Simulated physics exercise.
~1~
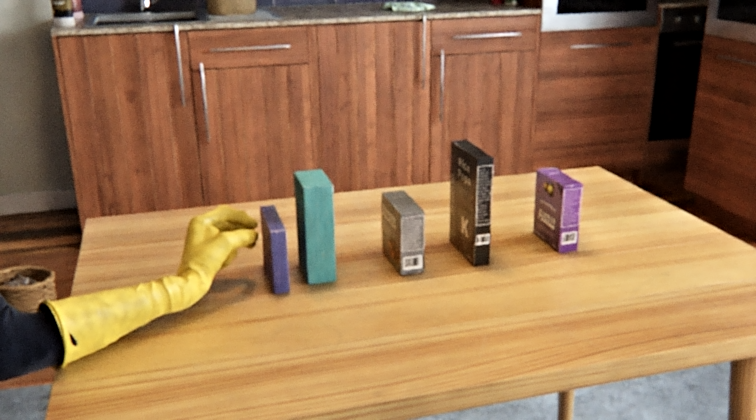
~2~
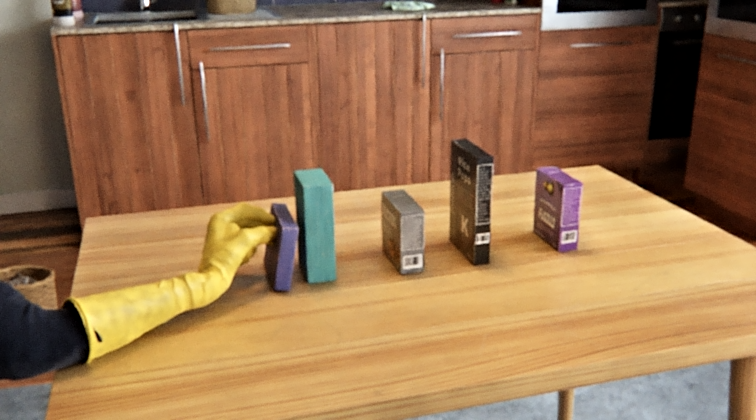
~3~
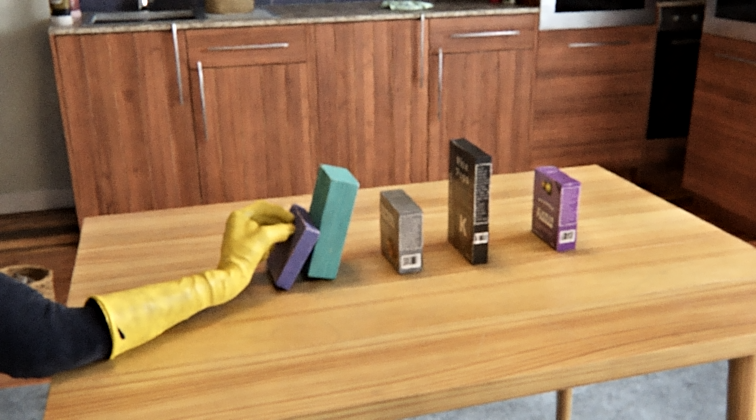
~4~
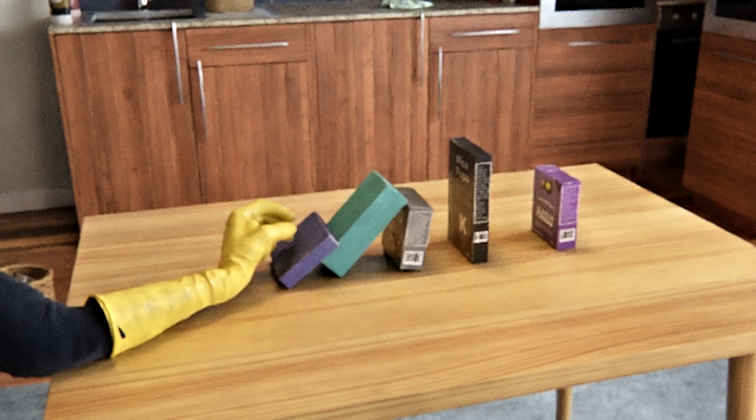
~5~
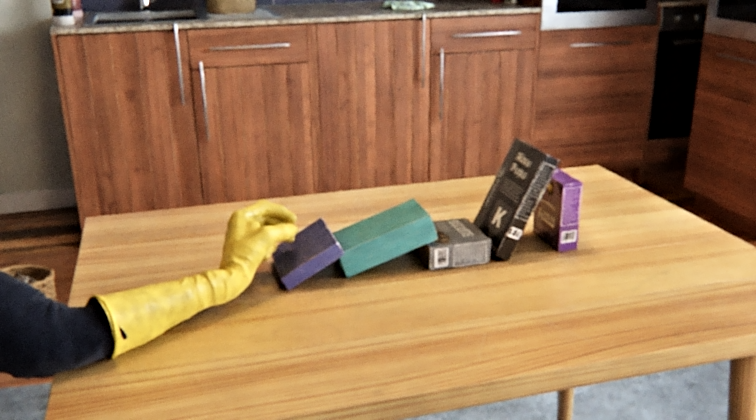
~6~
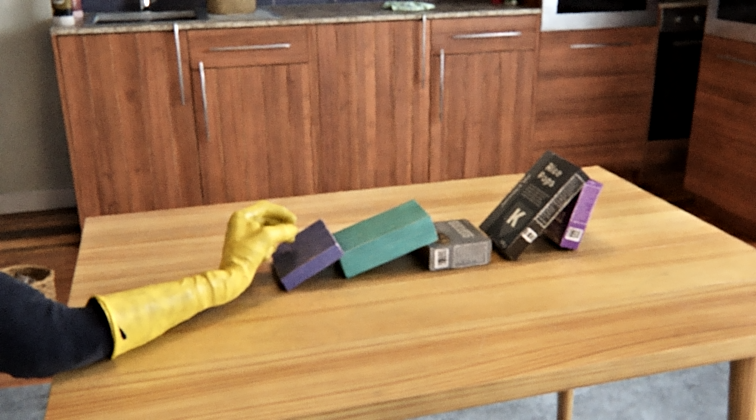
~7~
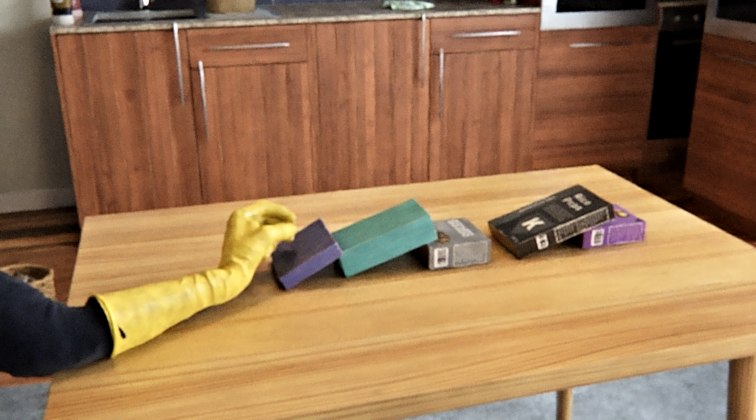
A yellow-gloved hand tips the blue board rightward, toppling all five standing pieces in turn.
